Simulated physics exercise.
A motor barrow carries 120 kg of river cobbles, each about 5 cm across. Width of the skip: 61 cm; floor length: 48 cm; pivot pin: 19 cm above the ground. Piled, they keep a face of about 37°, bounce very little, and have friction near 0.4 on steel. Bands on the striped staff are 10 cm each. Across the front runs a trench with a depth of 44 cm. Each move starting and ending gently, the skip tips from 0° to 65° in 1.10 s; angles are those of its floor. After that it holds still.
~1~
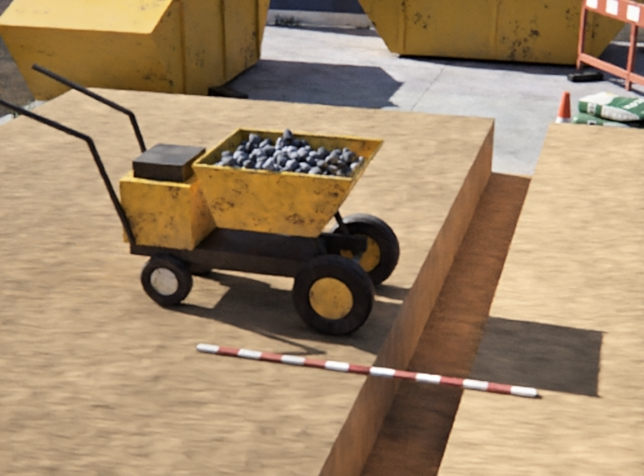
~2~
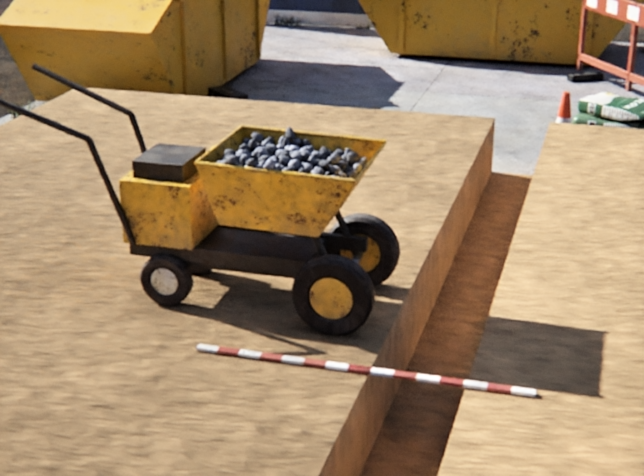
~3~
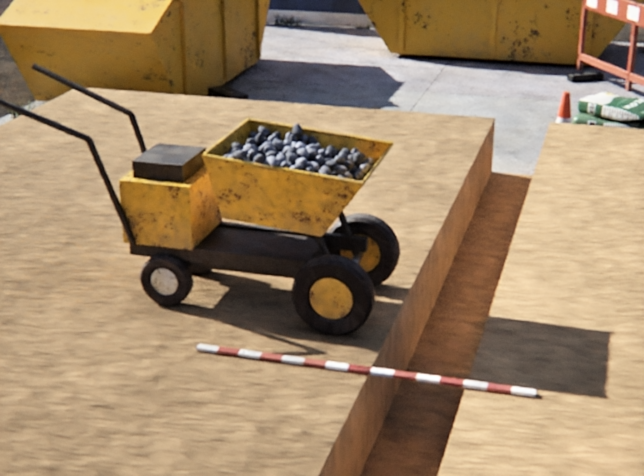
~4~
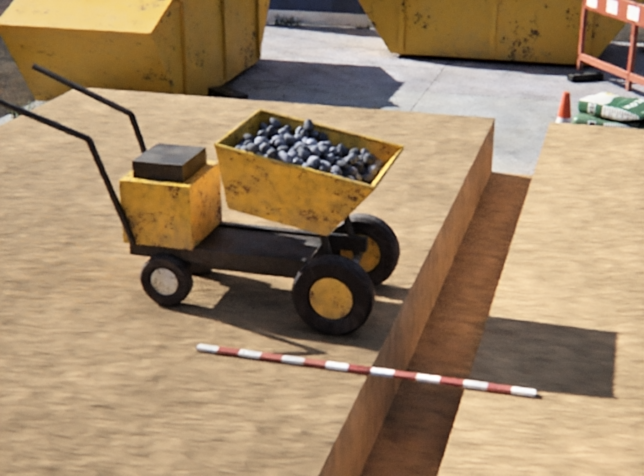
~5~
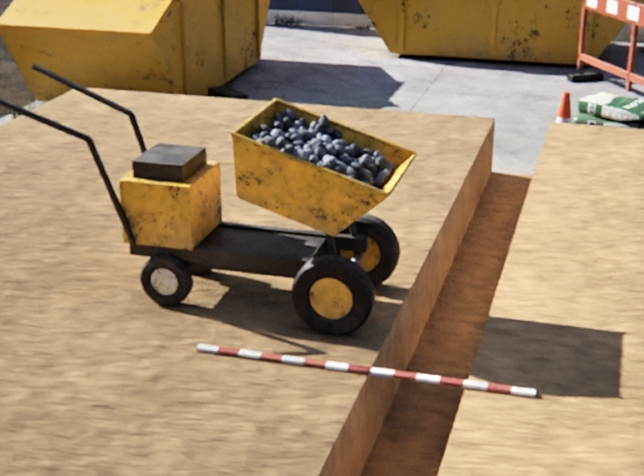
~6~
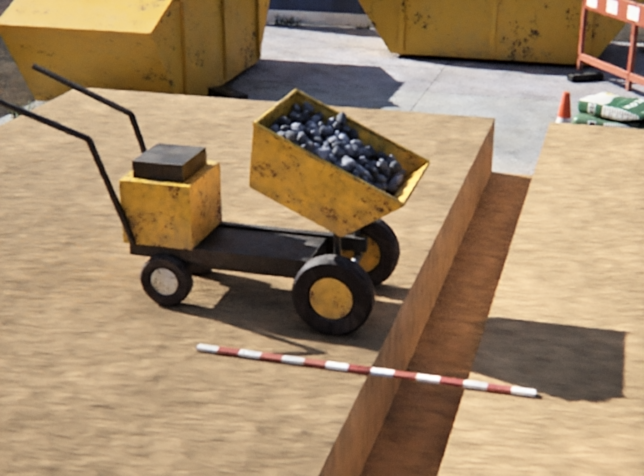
The yellow skip of a small four-wheeled motor barrow, loaded with grey stones, slowly tilts forward to the right, its back end rising steadily while the barrow stays still beside a trench and a red-and-white striped staff.
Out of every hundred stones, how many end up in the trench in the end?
Around 24 in every hundred.
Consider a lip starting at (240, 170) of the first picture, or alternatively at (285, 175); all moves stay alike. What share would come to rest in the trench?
First place roughly 50%, second roughly 65%.
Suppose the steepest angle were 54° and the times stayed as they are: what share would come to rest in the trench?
About 10%.
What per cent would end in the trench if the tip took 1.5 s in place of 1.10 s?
Estimate: About 30 %.
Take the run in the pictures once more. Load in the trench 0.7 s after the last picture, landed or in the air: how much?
Around 5 per cent of it.
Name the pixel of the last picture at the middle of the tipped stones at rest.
Their centre sits close to (514, 325).
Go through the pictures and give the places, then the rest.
In the first frame, the skip is at 0°, its lip at (352, 181); the top of the load is at (284, 151).
In the second frame, lip at (355, 182), floor tilted 1°, highest stones at (285, 148).
In the third frame, the skip is at 5°, its lip at (363, 184); the top of the load is at (275, 141).
In the fourth frame, the skip is at 10°, its lip at (374, 188); the top of the load is at (276, 135).
In the fifth frame, lip at (388, 195), floor tilted 17°, highest stones at (289, 126).
In the sixth frame, lip at (403, 205), floor tilted 25°, highest stones at (297, 117).
Then, 0.4 s after the last picture the floor is at 55°, 100 % in the skip; the foremost stones are at (452, 229).
Then, 0.7 s after the last picture the floor is at 65°, 76 % in the skip, 4 % in the trench, 20 % past the trench; the foremost stones are at (554, 337).
Then, 1.1 s after the last picture the floor is at 65°, 52 % in the skip, 5 % in the trench, 43 % past the trench; the foremost stones are past the picture's edge.
Then, 3.0 s after the last picture the floor is at 65°, 30 % in the skip, 24 % in the trench, 47 % past the trench; the foremost stones are past the picture's edge.
